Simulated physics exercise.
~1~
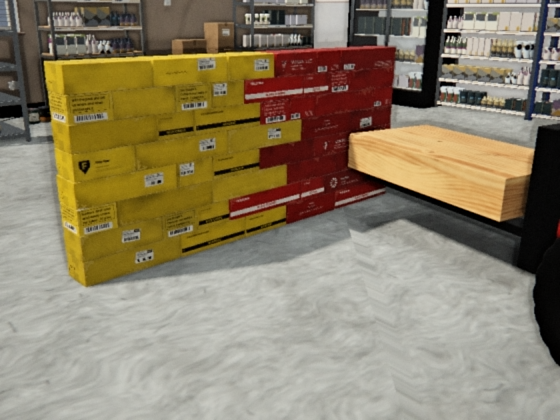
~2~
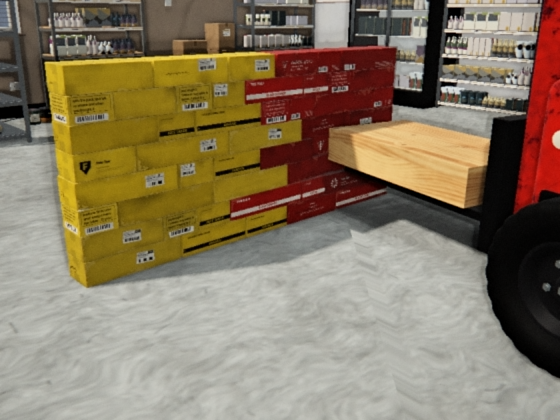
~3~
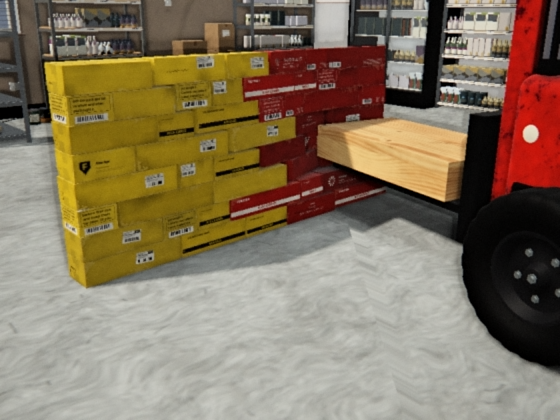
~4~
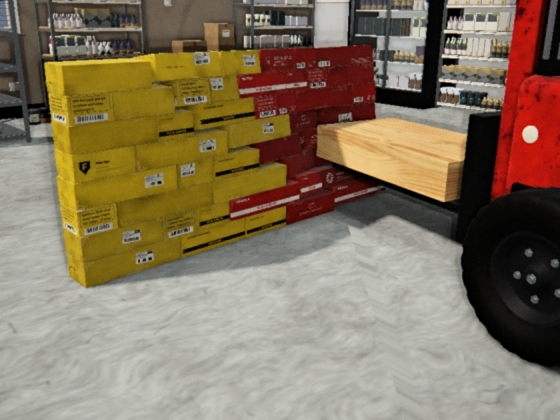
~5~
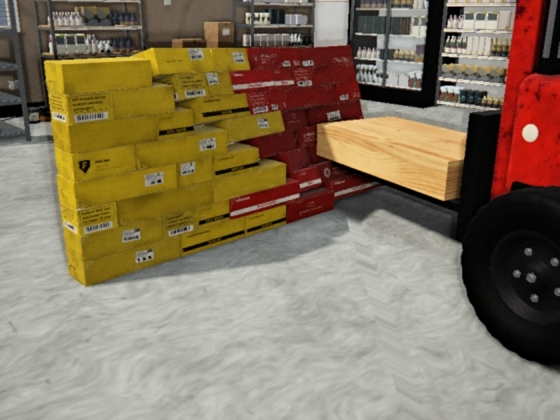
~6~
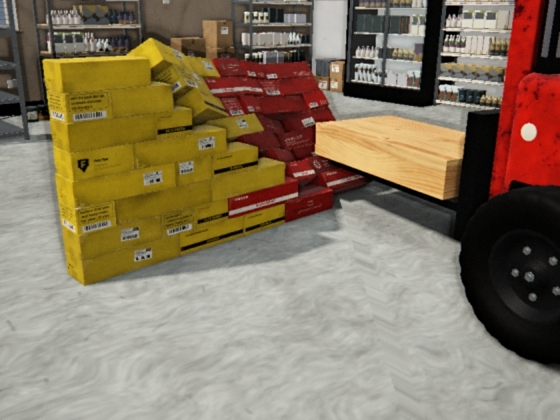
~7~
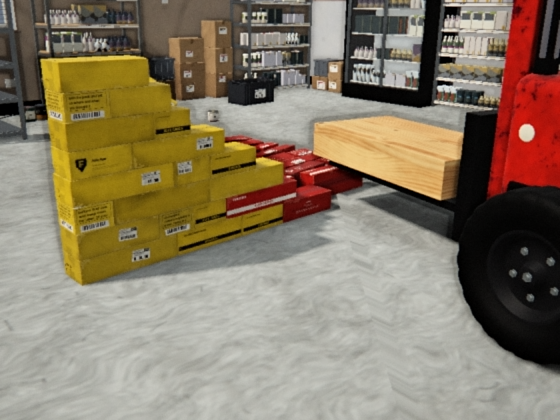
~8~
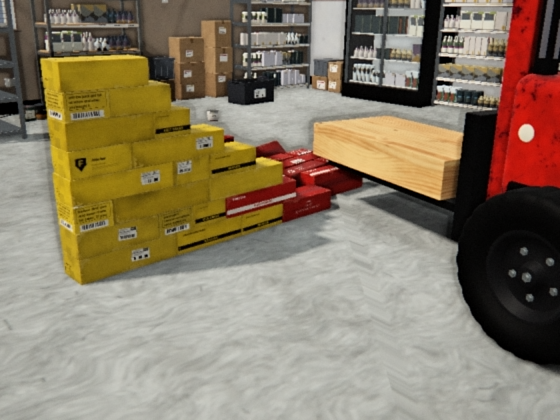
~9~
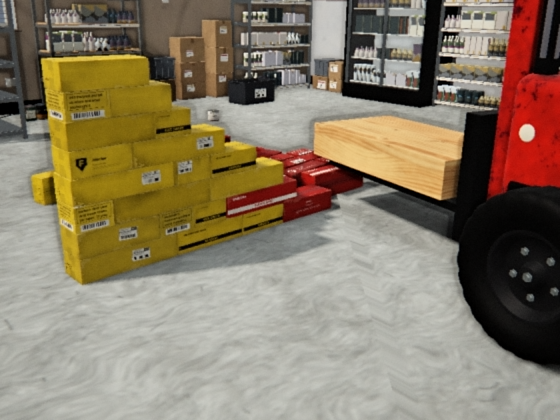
In a warehouse aisle, a red forklift carrying a wooden block moves in from the right and pushes into a wall of yellow and red boxes, then stops as the red end leans and collapses backward, leaving a stepped yellow stack standing beside scattered red boxes.
